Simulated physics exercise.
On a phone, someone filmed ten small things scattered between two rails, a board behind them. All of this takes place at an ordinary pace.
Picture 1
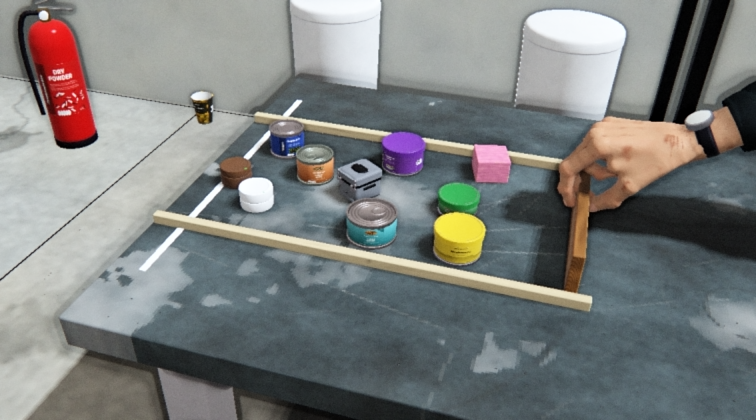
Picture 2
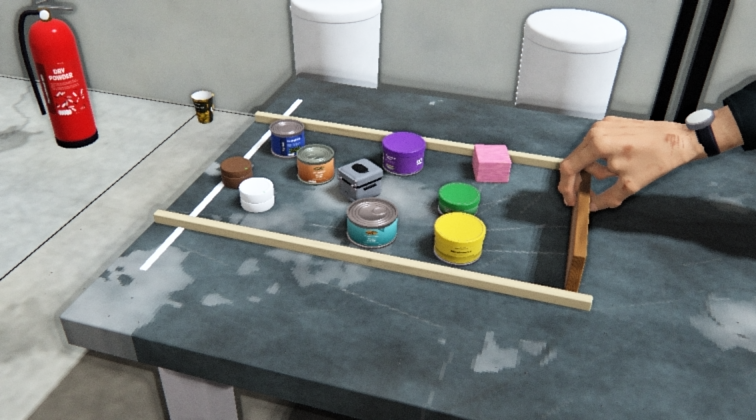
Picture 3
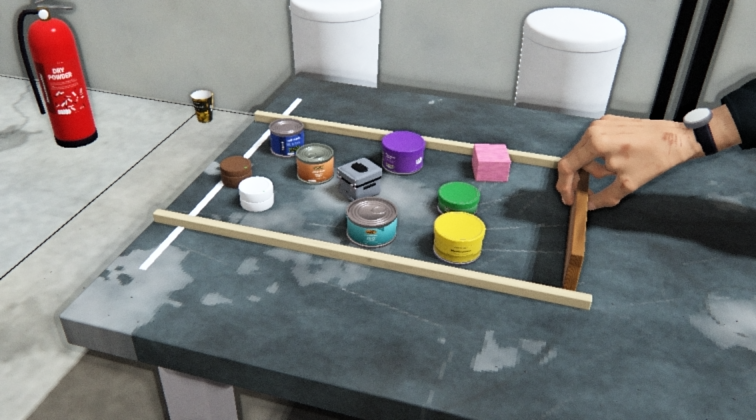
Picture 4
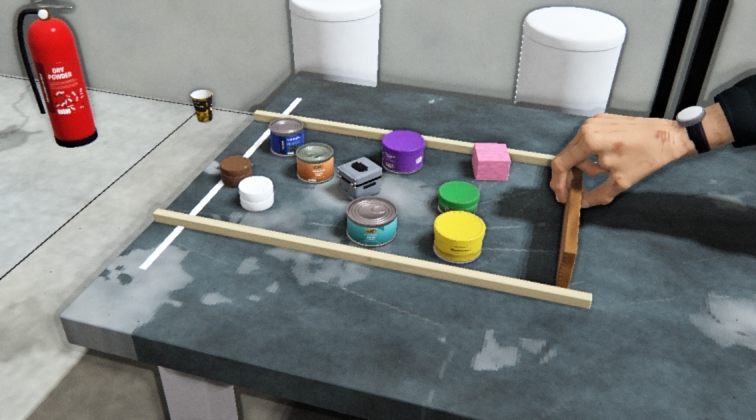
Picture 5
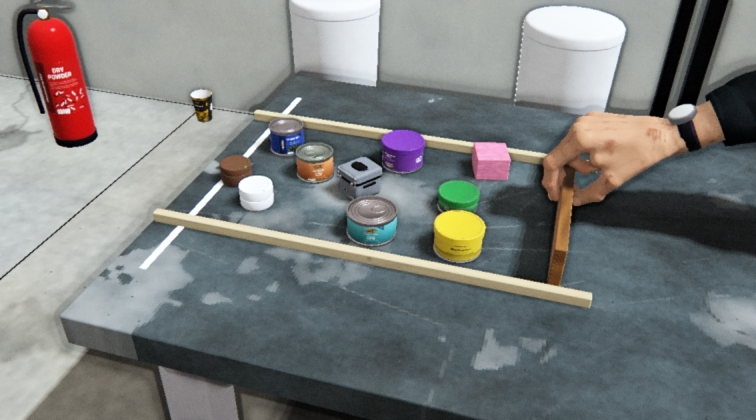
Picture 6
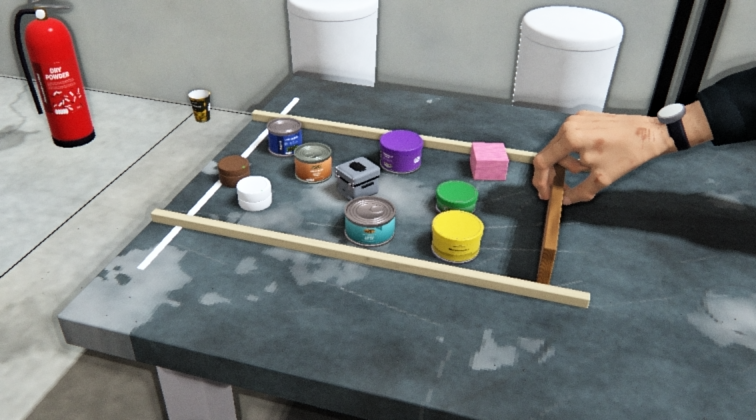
On a dark, worn tabletop in a grey-walled room, seen from above at an angle, two pale wooden rails run from a white line at the left. Between them sit brown, white, blue, orange, grey, purple and turquoise items, with green, yellow and pink ones nearer the right. A hand wearing a watch slides an upright brown board slightly left while the items and view stay almost still.
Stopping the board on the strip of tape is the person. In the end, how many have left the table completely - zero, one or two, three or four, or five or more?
After the sweep, the pieces gone from the top come to five or more, as it turns out.
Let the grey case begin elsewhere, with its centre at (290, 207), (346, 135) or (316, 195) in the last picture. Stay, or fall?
Taking the three spots in turn, the grey case comes off, then comes off, then comes off.
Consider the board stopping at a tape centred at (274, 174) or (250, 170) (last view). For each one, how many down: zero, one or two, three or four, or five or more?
Taking the two places in turn, it's three to four; at least five.
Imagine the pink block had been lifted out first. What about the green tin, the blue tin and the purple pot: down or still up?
Green tin: Still there; blue tin: Over the edge; purple pot: Still there.
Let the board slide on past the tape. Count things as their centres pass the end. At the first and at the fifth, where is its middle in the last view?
First about (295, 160), next about (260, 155).
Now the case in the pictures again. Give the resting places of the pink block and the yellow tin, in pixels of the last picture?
In order, first (251, 122), then (179, 189).
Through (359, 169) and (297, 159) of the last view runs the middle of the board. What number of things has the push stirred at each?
First 8 and then 10.
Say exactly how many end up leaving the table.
Result - number fallen: 6.
Soon after, none off yet; brown lid at rest near (234, 172); blue tin at rest near (285, 137); white lid at rest near (254, 194).
Then, none off yet; brown lid at rest near (234, 172); blue tin at rest near (285, 137); white lid moved a little near (241, 190).
Further on, none off yet; brown lid moved about its own width near (197, 166); blue tin tipped well over near (213, 134); white lid tipped well over near (167, 186).
At rest, the number that fall off is five or more; fallen, turquoise pot, purple pot, orange tin, white lid, blue tin and brown lid.
